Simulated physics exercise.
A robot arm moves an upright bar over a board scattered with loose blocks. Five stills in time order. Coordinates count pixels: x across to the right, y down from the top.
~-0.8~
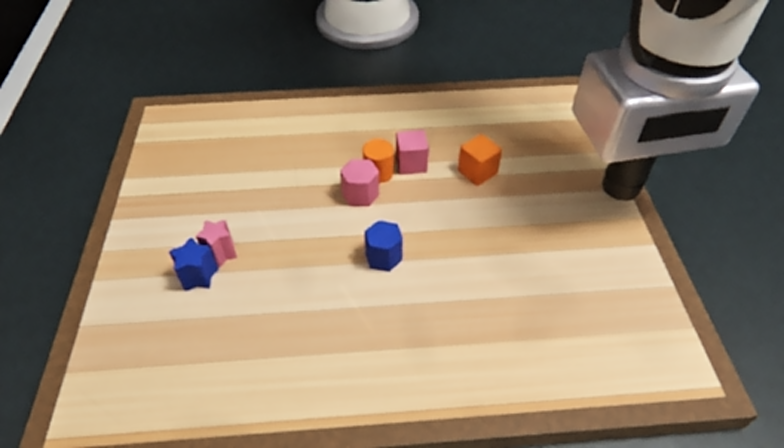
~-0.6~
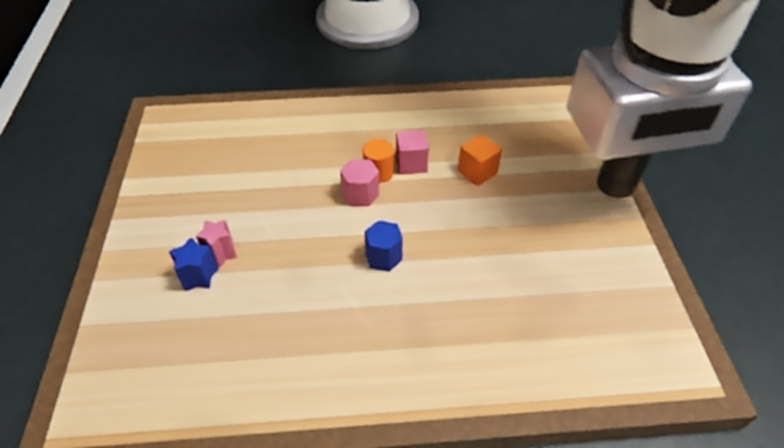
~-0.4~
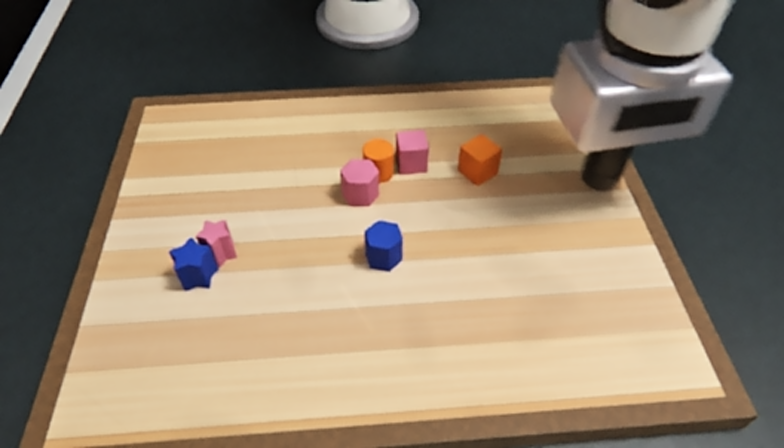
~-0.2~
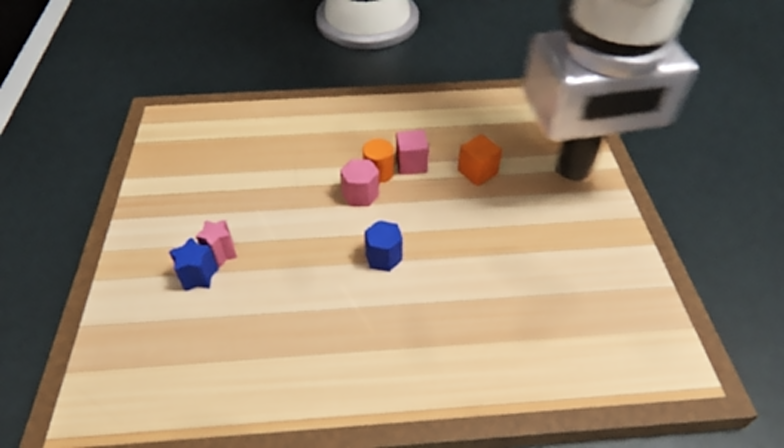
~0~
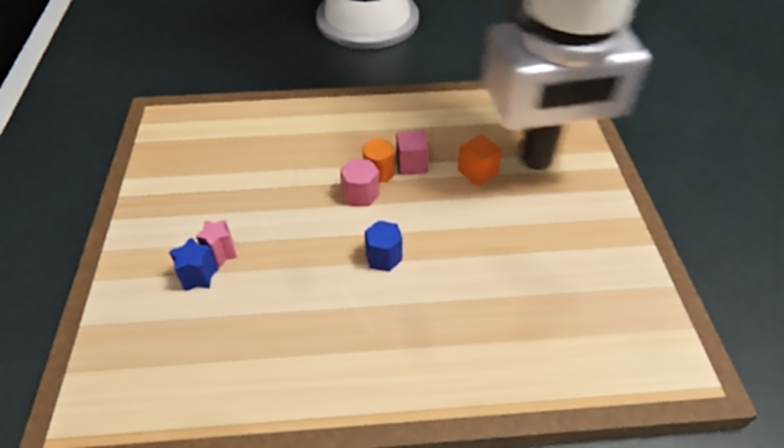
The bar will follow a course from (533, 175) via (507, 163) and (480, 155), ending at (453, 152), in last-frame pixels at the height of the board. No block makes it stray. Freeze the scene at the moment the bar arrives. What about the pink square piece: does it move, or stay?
In the end it has not been moved.
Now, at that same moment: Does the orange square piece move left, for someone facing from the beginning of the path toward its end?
Yes.
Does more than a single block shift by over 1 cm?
I'd say no.
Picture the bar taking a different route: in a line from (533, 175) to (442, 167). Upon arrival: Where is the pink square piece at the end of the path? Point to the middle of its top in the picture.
Roughly at (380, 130).
On the path given first. Halfway along, bar at (497, 143); orange square piece at (473, 148).
At the end, bar at (454, 136); pink square piece still; orange square piece at (458, 150), turned 40° anticlockwise.
